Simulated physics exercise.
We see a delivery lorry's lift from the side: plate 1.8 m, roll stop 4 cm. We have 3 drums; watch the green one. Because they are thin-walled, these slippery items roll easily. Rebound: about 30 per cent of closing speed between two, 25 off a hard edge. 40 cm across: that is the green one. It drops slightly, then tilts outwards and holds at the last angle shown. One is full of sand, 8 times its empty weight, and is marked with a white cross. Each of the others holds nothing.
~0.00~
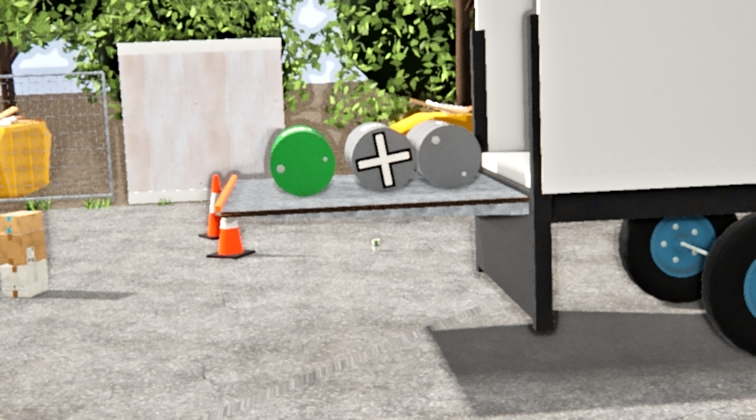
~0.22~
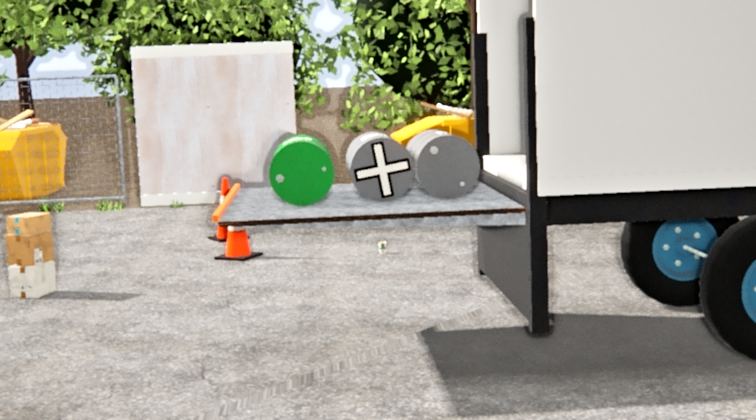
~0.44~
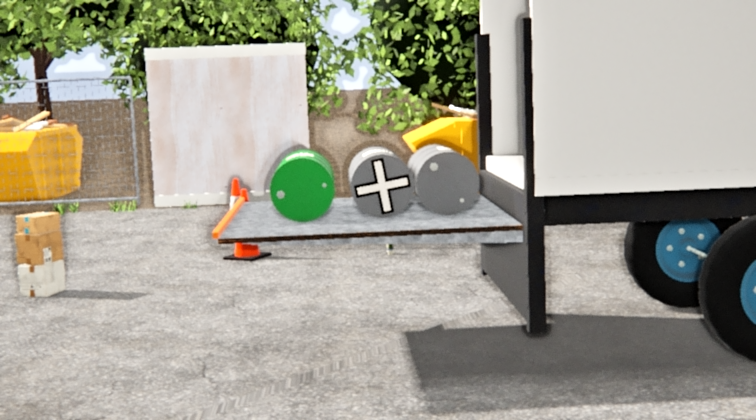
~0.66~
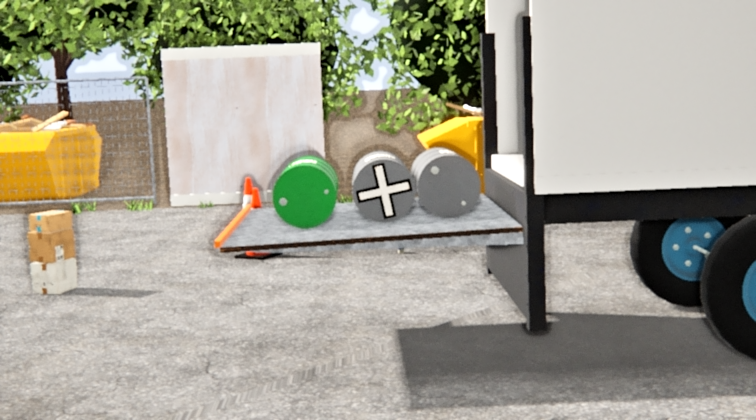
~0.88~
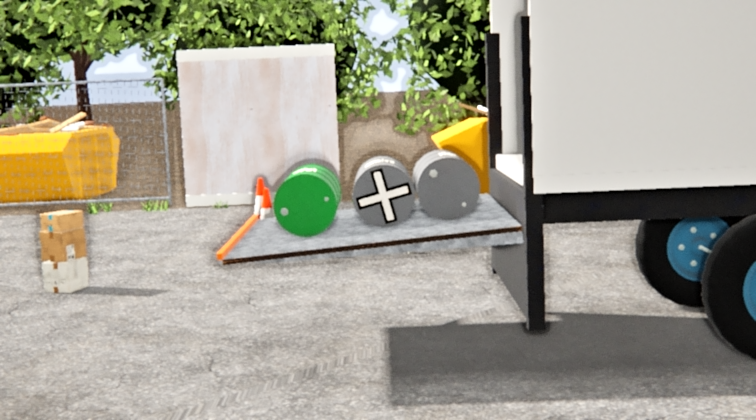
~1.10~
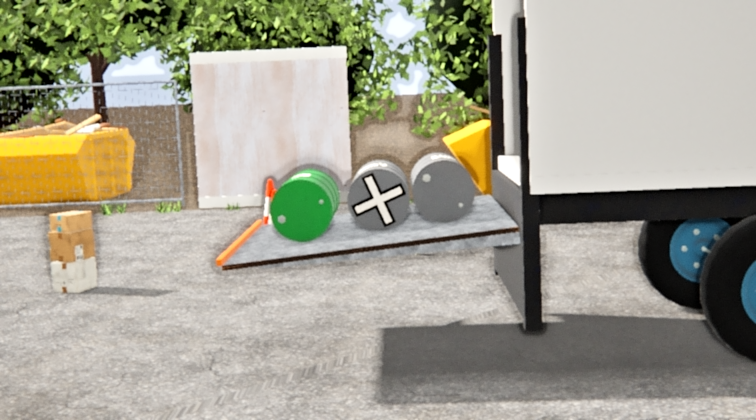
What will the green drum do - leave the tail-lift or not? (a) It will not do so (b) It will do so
Option b: It will do so.
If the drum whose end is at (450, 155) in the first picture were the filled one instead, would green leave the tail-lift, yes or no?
In that case green yes.
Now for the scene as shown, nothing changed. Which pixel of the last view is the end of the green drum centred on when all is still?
Roughly (45, 343).
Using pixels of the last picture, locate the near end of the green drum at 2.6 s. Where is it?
I'd put it somewhere around (203, 230) in that view.
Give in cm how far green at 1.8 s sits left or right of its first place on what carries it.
Green: 25 to the left.
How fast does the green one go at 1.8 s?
0.4 m/s or so.
After 1.8 s, green is on the plate, 25 cm from the stop, rolling left; 0 over the stop so far.
After 2.6 s, green is over the stop and falling; 1 over the stop so far.
At rest (8.3 s), green is on the ground; 2 over the stop so far.
